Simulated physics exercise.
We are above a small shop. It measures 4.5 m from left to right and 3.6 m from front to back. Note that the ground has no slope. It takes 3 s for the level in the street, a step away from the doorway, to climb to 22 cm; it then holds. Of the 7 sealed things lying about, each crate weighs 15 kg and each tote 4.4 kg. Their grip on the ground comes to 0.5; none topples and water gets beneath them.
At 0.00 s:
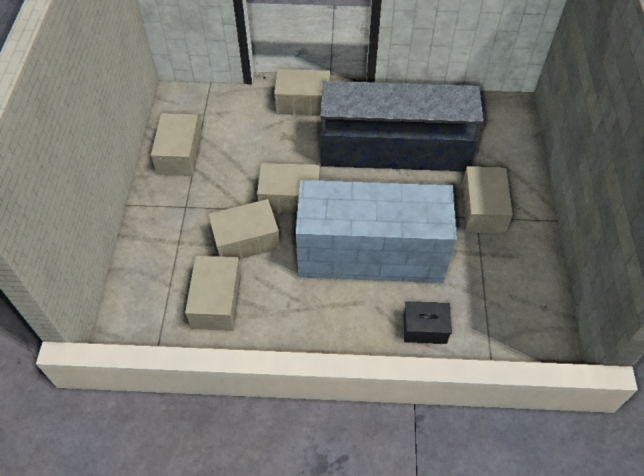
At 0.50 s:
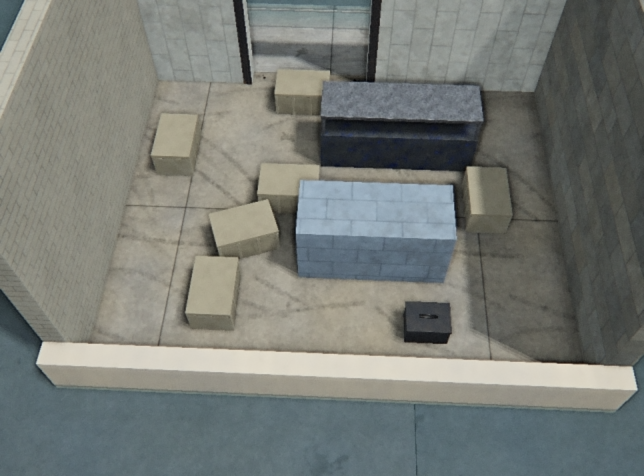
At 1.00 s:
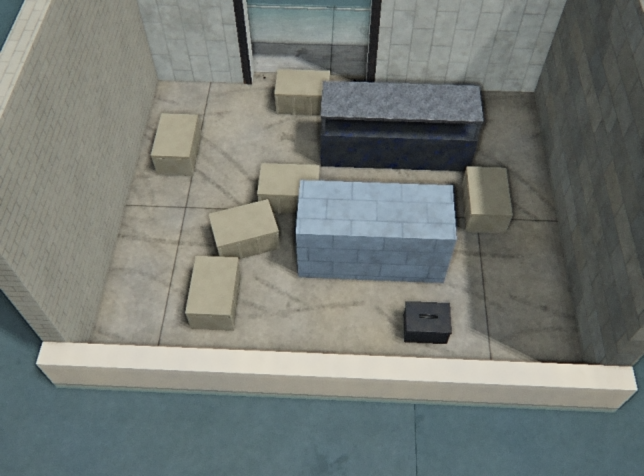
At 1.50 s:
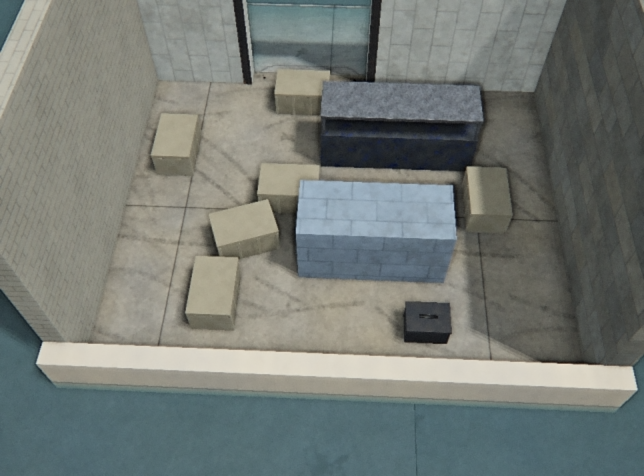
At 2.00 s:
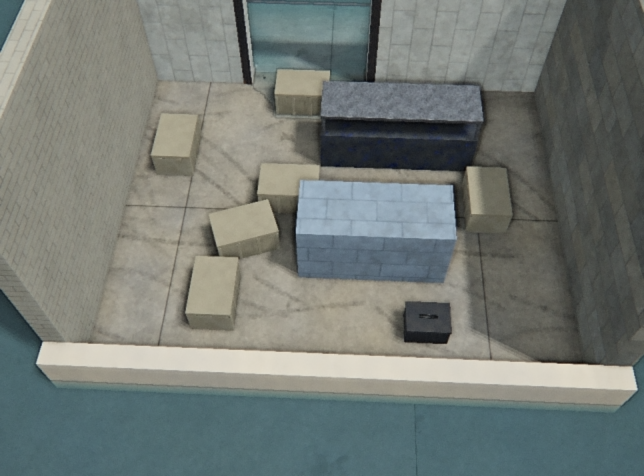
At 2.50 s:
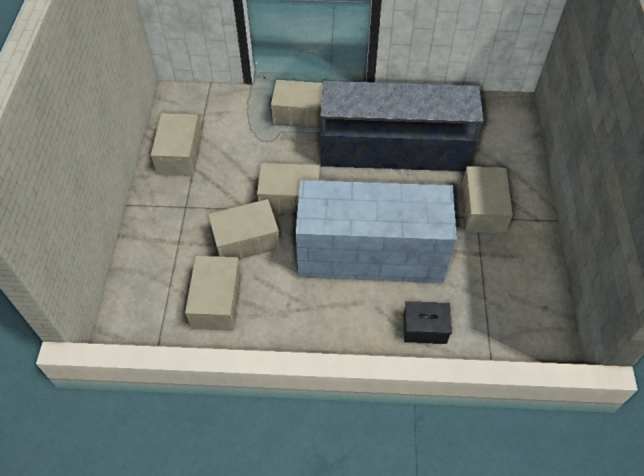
A small walled shop with a pale tiled floor is seen from above, its doorway at the back, and the camera stays still. Tan crates stand around a dark counter at the back and a light blue tiled block near the middle, with a small black box at front right. Blue-green water covers the grey ground outside, then a little spreads through the doorway, and the crate beside it shifts slightly.
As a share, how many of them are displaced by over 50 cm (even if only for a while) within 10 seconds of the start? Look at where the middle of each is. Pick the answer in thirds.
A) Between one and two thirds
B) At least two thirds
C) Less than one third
B.
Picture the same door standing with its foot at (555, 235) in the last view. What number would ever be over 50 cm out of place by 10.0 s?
In that case the number is 5.
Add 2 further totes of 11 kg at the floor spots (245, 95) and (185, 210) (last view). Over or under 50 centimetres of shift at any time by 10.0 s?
Inside the limit, then above the limit.
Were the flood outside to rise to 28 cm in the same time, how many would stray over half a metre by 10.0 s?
I count 7 of them in that case.
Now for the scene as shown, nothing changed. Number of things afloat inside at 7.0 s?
Count: 2.
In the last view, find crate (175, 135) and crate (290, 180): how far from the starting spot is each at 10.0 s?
Shifts: 80 cm / 80 cm.
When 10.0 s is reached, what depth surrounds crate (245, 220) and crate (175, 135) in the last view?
First roughly 10 cm, second roughly 7 cm.
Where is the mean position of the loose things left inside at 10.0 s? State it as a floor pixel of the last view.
Centre of the remaining things: Roughly (358, 254).
After 3.5 s 1 of 7 are over 50 cm from their spots; 0 afloat.
After 4.5 s 1 of 7 are over 50 cm from their spots; 1 afloat.
After 7.0 s 1 of 7 are over 50 cm from their spots; 2 afloat.
After 10.0 s 6 of 7 are over 50 cm from their spots, and 6 have been at some point; 7 afloat.
